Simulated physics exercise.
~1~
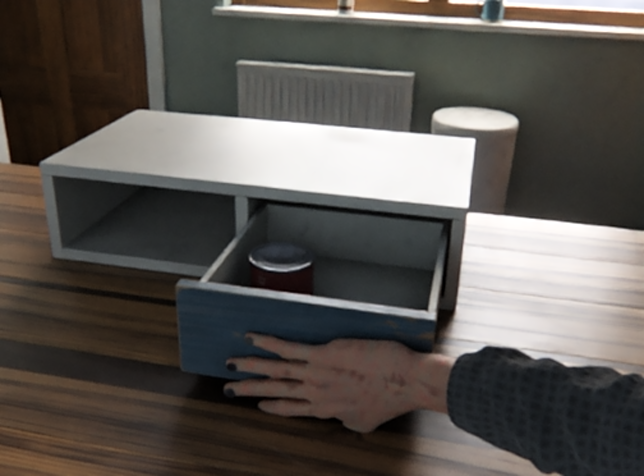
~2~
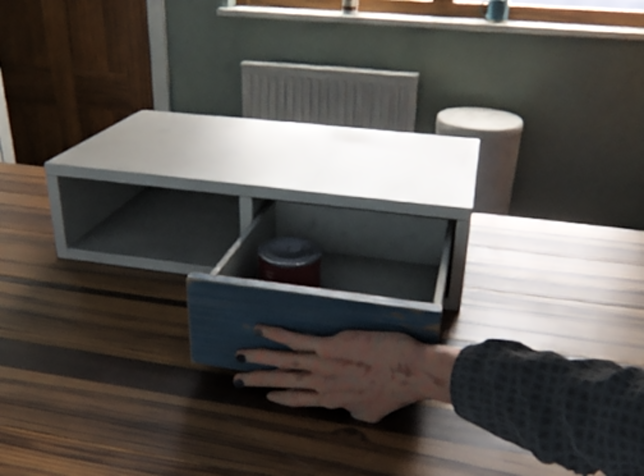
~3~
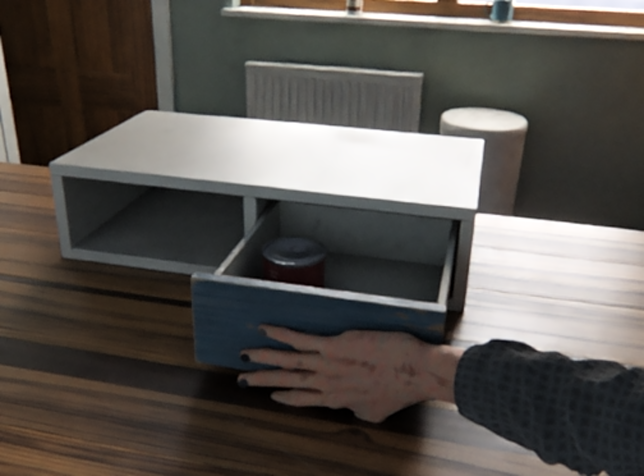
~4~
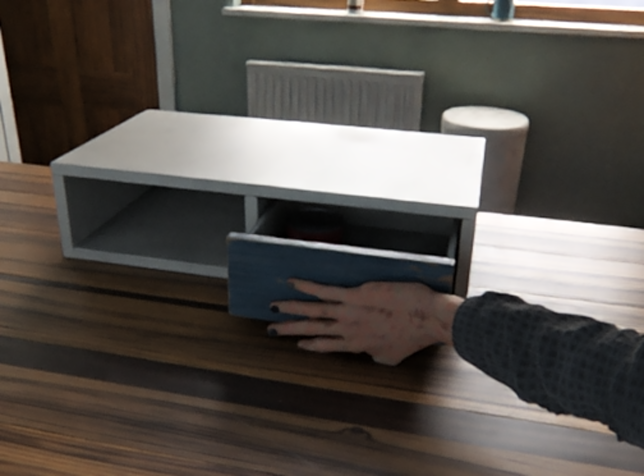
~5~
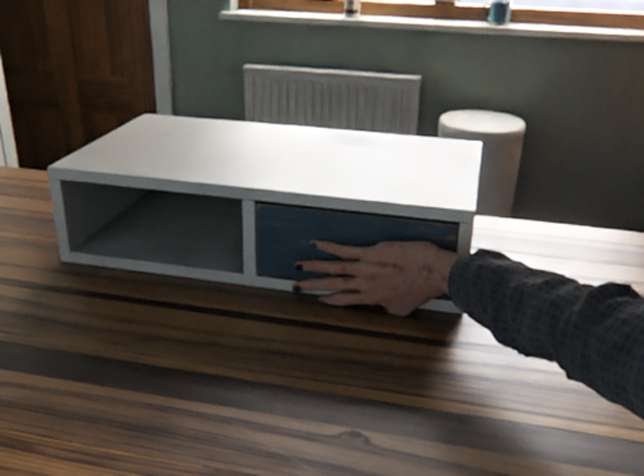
The clip opens on a white two-compartment chest on a striped wooden table, its blue-fronted right drawer pulled open with a small red tin inside. A hand in a dark patterned sleeve reaches in from the right and rests its fingers against the drawer front. For a moment the drawer barely shifts while the view sways slightly. The hand then pushes the drawer inward, and the tin slips back into the shadow beneath the chest top. The chest stays put as the drawer slides all the way in, ending flush, with the tin out of sight and the hand still against the front.
